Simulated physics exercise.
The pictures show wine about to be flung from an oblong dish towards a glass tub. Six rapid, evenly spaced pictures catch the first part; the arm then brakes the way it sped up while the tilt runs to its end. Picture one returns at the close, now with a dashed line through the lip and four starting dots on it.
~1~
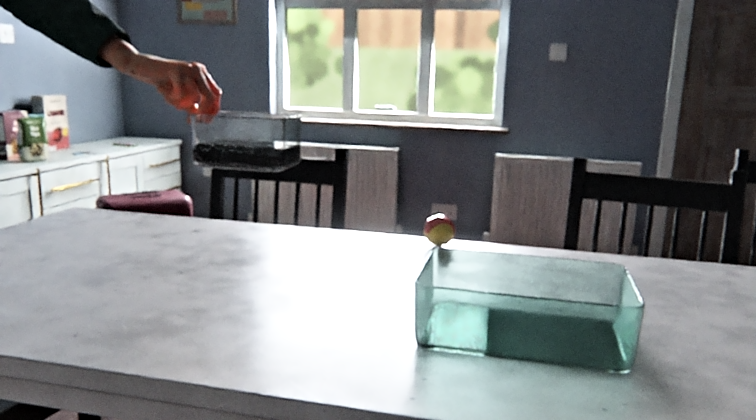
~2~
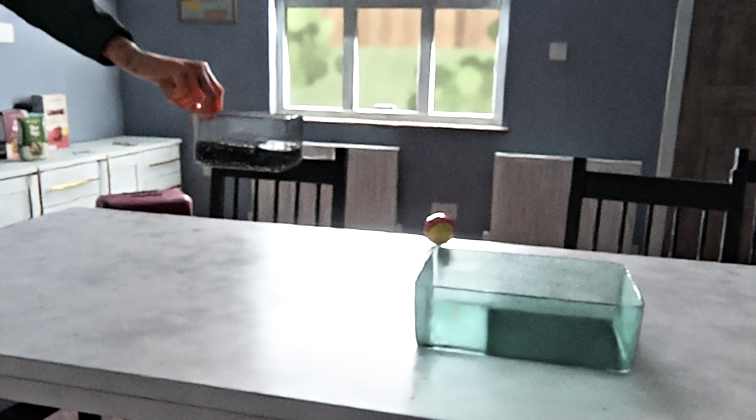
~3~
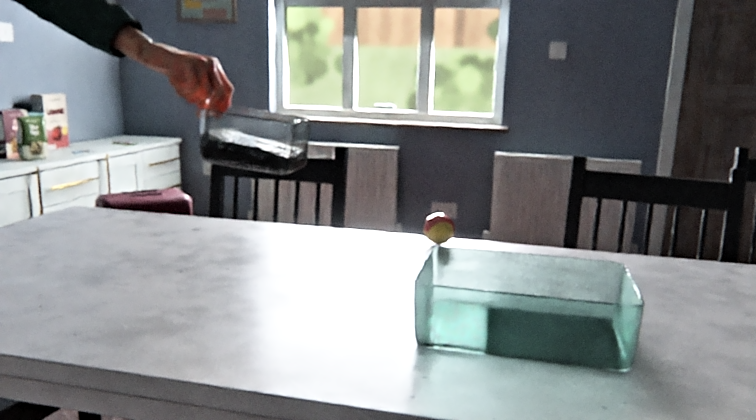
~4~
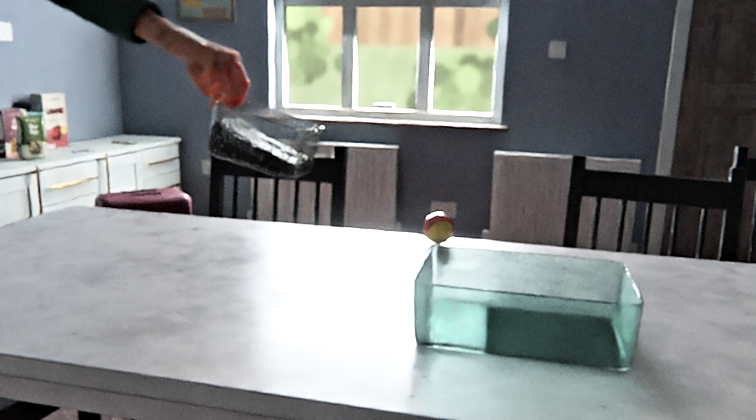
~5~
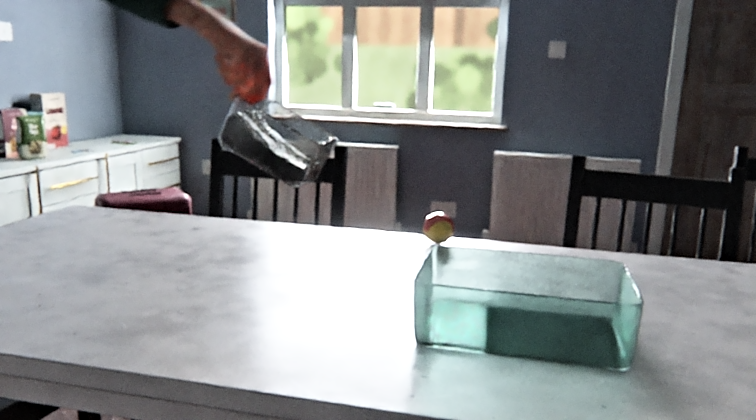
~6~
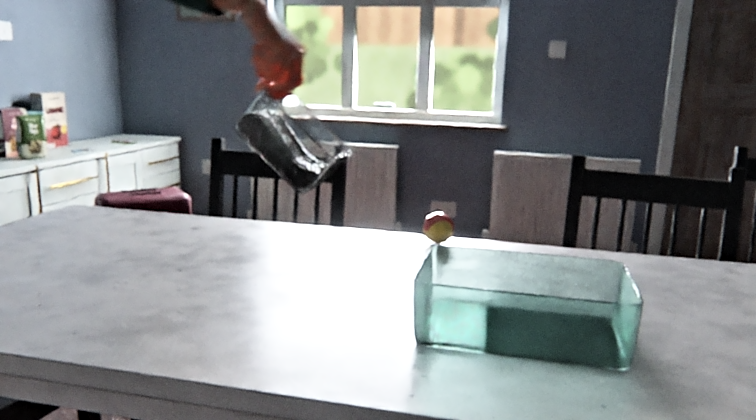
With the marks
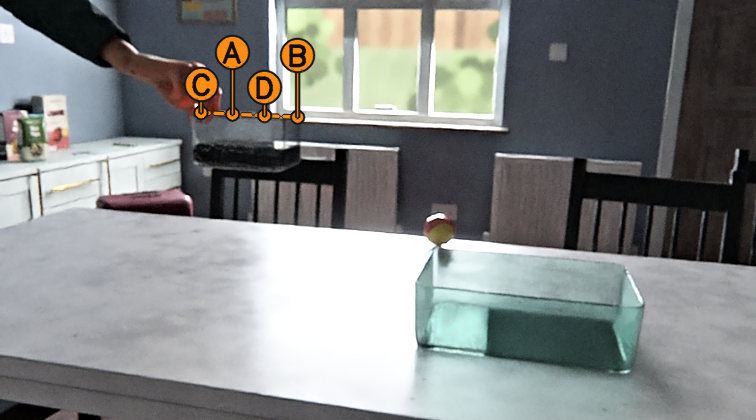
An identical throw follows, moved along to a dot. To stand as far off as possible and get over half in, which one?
Spot D.
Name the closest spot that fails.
The answer is A.
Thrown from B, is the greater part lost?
No, that is safe.
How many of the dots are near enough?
Two of the four.
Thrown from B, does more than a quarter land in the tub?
Yes.
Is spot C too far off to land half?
Yes, it does.
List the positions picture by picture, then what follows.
Upright, lip at (291, 116); tub from (414, 344) to (633, 371); nothing has left yet, in the first picture.
Upright, lip at (293, 116); nothing has left yet, in the second picture.
Tipped about 5°, lip at (301, 120); nothing has left yet, in the third picture.
Tipped about 14°, lip at (313, 128); nothing has left yet, in the fourth picture.
Tipped about 27°, lip at (328, 140); nothing has left yet, in the fifth picture.
Tipped about 42°, lip at (343, 155); nothing has left yet, in the sixth picture.
In orange, A at (232, 114); B at (297, 117); C at (201, 112); D at (264, 115).
With A, about 20 % lands in the tub, 74 % falls short and 6 % goes beside or beyond.
With B, about 84 % lands in the tub, 4 % falls short and 12 % goes beside or beyond.
With C, about 0 % lands in the tub, 97 % falls short and 3 % goes beside or beyond.
With D, about 66 % lands in the tub, 25 % falls short and 9 % goes beside or beyond.
